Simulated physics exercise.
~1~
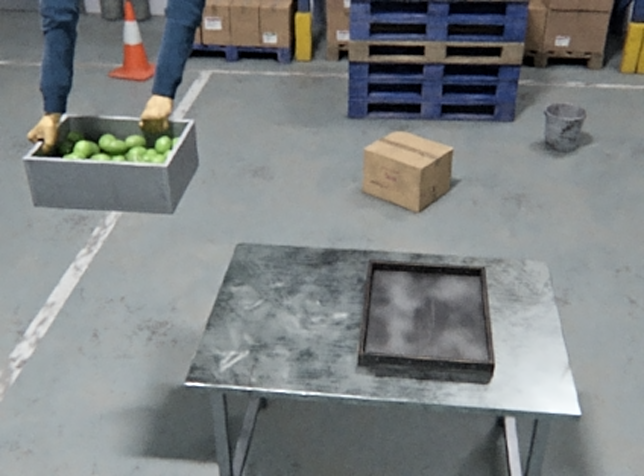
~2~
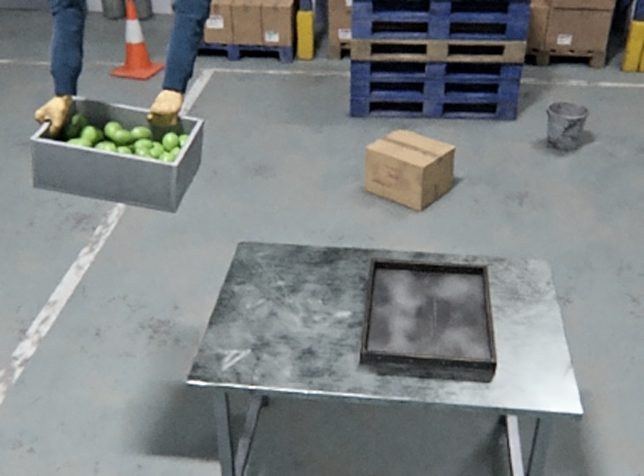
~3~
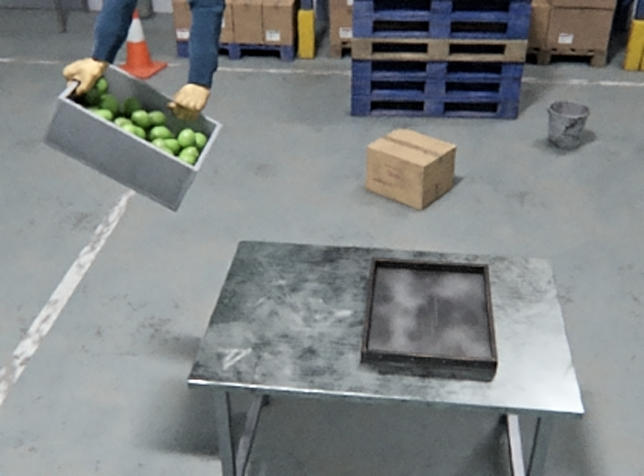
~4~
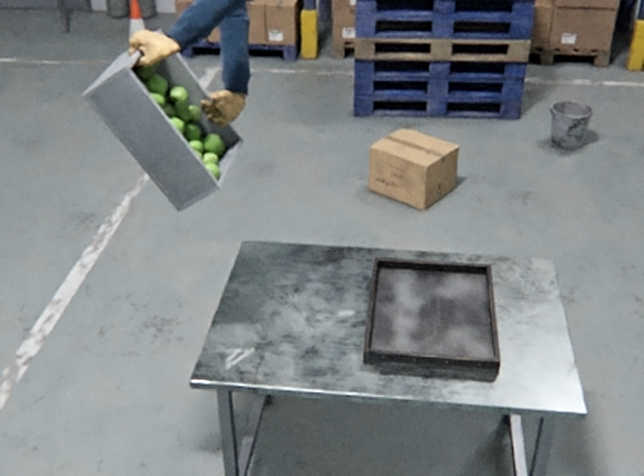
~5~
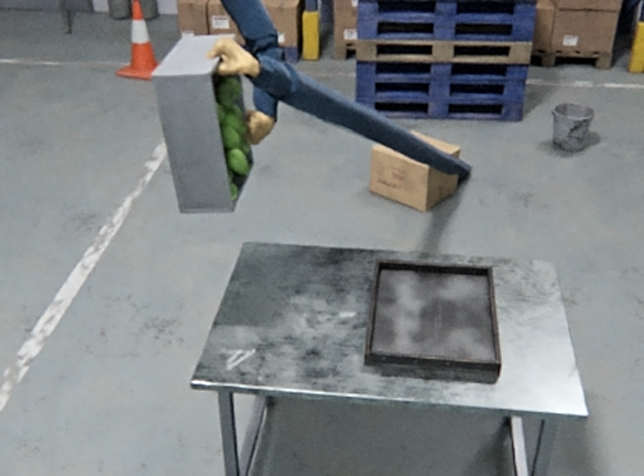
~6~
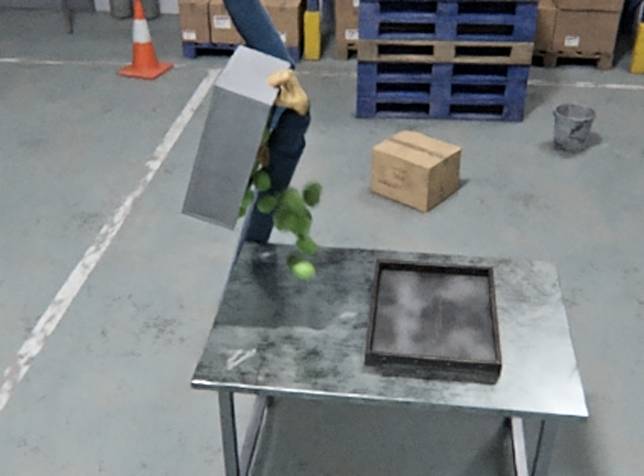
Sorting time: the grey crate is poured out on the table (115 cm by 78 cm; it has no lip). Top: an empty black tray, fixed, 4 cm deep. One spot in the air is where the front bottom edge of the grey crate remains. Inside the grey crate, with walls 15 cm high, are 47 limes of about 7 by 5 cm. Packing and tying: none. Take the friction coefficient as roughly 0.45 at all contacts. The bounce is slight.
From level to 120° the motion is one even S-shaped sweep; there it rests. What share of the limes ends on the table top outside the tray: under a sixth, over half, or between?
Past the halfway mark.
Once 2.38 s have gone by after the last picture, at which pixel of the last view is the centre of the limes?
I'd place it close to (341, 304) in the last view.
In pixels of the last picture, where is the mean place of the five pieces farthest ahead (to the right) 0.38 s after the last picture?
The leading five average out near (375, 296).
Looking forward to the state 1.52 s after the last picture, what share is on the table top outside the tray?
Estimated fraction: Some 75 percent.
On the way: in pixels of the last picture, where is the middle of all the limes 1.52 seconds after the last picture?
The middle of the load sits near (341, 304).
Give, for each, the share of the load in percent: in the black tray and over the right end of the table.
I'd put it at about 15 percent, then about 0 percent.
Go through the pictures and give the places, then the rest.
In the first frame (places track the rim corner closest to us here), grey crate (163, 165); black tray (490, 362); tipped 0°; all still inside.
Grey crate (173, 164); tipped 8°, in the second frame.
Grey crate (194, 168); tipped 29°, in the third frame.
Grey crate (219, 184); tipped 57°, in the fourth frame.
Grey crate (233, 208); tipped 85°, in the fifth frame.
Grey crate (235, 226); black tray (498, 362); tipped 108°; 15 out, the lowest lime at (294, 262), in the sixth frame.
Then, 0.38 s after the last picture, tilt 120°; 3 still in the grey crate, 2 in the black tray, 36 on the table top outside the tray and 6 in the air.
Then, 0.86 s after the last picture, tilt 120°; 6 in the black tray, 39 on the table top outside the tray and 2 over the table's other edges.
Then, 1.52 s after the last picture, tilt 120°; 6 in the black tray, 35 on the table top outside the tray and 6 over the table's other edges.
Final count (2.38 s after the last picture), 6 in the black tray, 35 on the table top outside the tray and 6 over the table's other edges. Asked share, 35 of 47, 74 per cent.
